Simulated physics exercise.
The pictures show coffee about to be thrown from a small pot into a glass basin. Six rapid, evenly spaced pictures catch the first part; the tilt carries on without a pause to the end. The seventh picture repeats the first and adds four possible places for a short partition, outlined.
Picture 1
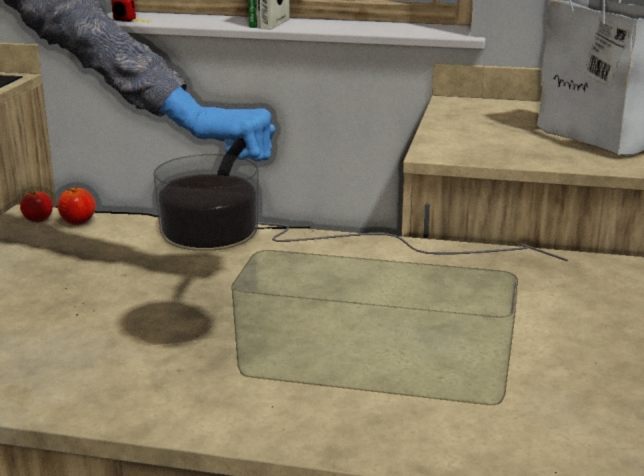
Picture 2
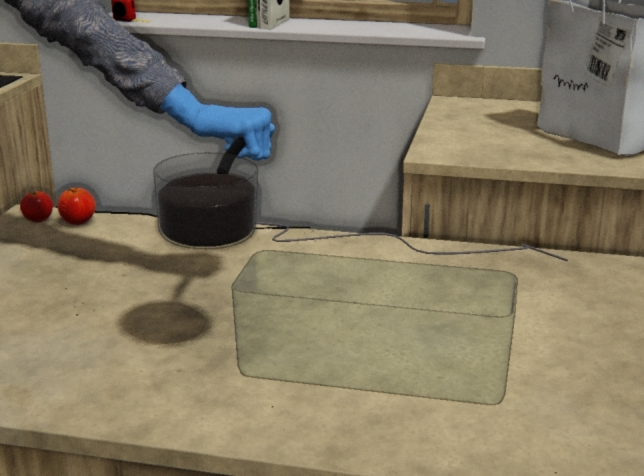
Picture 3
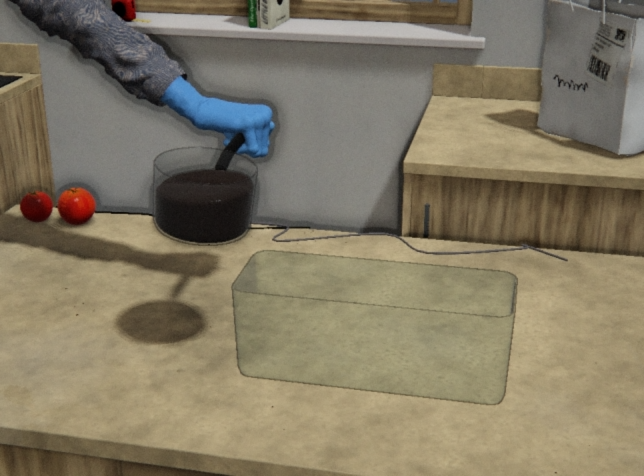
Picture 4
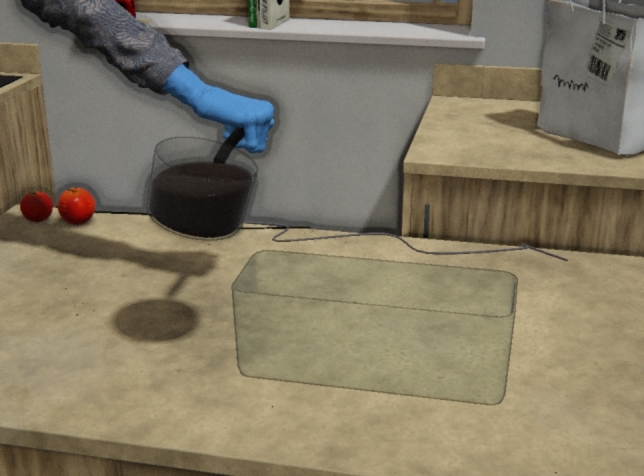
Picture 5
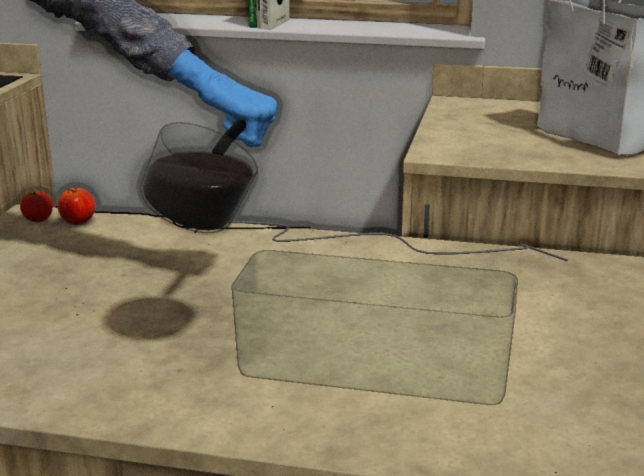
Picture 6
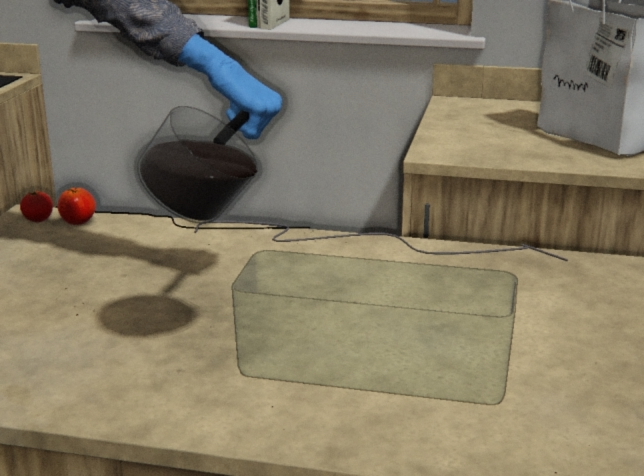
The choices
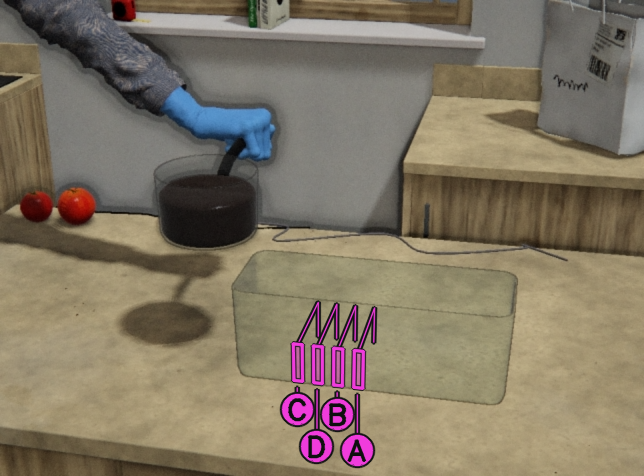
Blue-gloved hand gradually tilting a clear pot of dark coffee above a wooden-sided counter, behind an empty rectangular glass basin.
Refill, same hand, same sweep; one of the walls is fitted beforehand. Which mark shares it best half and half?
Choose B.
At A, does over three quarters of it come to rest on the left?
Yes.
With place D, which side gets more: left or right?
The right one.
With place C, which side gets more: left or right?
The right side.
On the marked copy, A at (357, 394); B at (337, 392); C at (297, 387); D at (317, 389).
With A, about 90 % ends left of the wall and 8 % right of it.
With B, about 51 % ends left of the wall and 47 % right of it.
With C, about 5 % ends left of the wall and 95 % right of it.
With D, about 11 % ends left of the wall and 88 % right of it.
